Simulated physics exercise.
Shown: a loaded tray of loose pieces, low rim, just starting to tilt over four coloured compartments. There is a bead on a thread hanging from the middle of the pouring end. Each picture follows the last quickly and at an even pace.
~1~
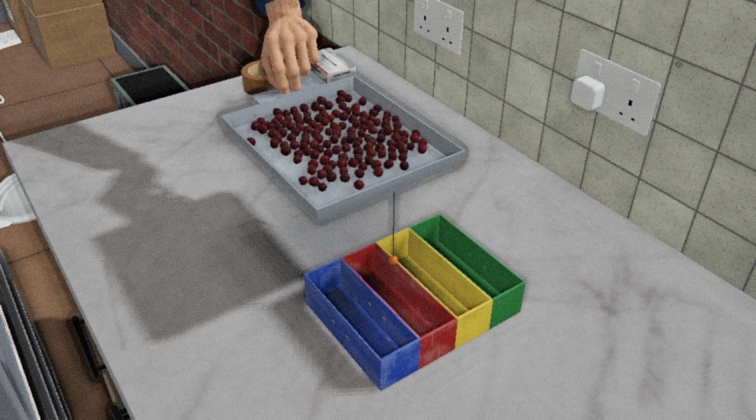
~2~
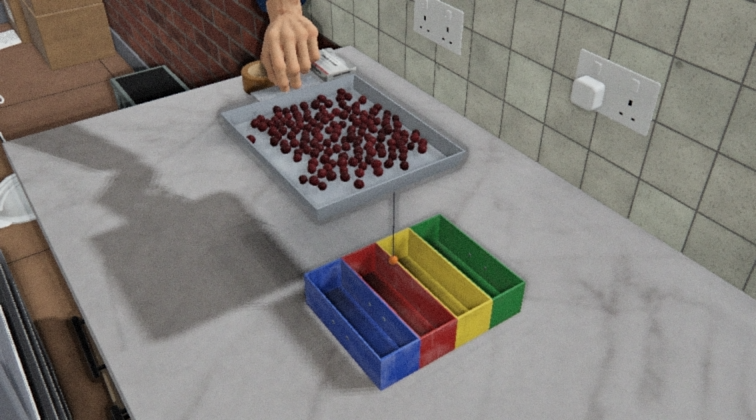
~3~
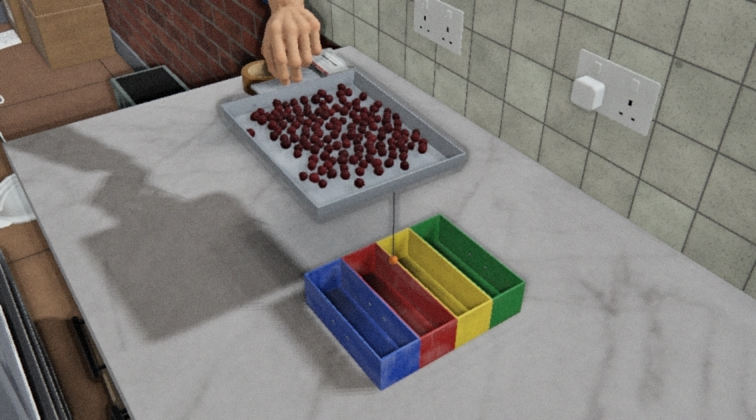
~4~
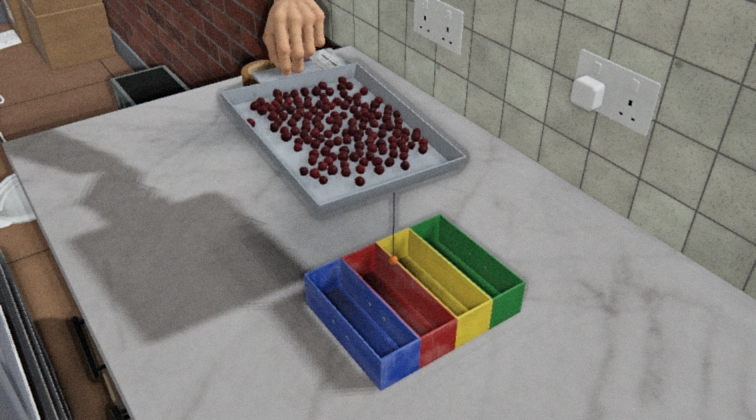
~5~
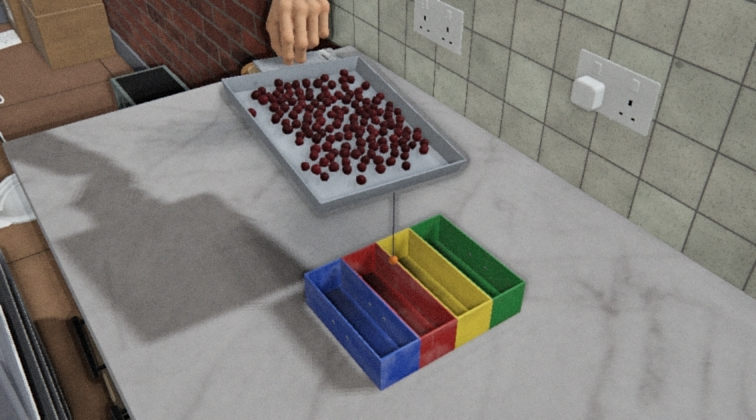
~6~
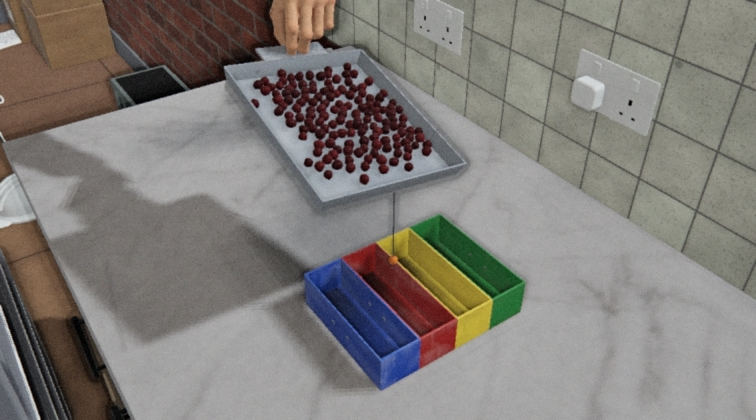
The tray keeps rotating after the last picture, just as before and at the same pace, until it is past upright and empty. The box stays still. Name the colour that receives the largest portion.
Green.
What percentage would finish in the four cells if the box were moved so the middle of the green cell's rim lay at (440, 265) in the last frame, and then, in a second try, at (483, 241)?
In order: 40 per cent and 100 per cent.
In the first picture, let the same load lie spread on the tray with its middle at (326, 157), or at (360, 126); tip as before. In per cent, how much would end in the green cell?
First try 50 %, second try 60 %.
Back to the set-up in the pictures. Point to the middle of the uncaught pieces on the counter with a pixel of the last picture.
Approximately (522, 254).
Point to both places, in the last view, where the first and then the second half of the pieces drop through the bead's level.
The first part passes (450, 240); everything after passes (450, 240).
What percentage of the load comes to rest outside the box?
Roughly 10 percent of the load.
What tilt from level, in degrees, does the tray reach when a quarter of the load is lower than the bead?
Around 95° of tilt.
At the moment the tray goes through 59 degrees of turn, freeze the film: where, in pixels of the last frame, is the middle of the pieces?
Roughly (404, 128).
Just after the last frame, tray tipped steeply; almost all on the tray; just a few falling or outside the box.
A moment on, tray tipped right over; roughly half on the tray; roughly a quarter in the green cell; about a tenth in the yellow cell; roughly a quarter falling or outside the box.
Further on, tray tipped past a quarter turn; roughly two thirds in the green cell; roughly a quarter in the yellow cell; just a few in the blue cell; about a tenth falling or outside the box.
When it is over, tray tipped past a quarter turn; roughly two thirds in the green cell; roughly a quarter in the yellow cell; just a few in the blue cell; not one in the red cell; about a tenth outside the box.
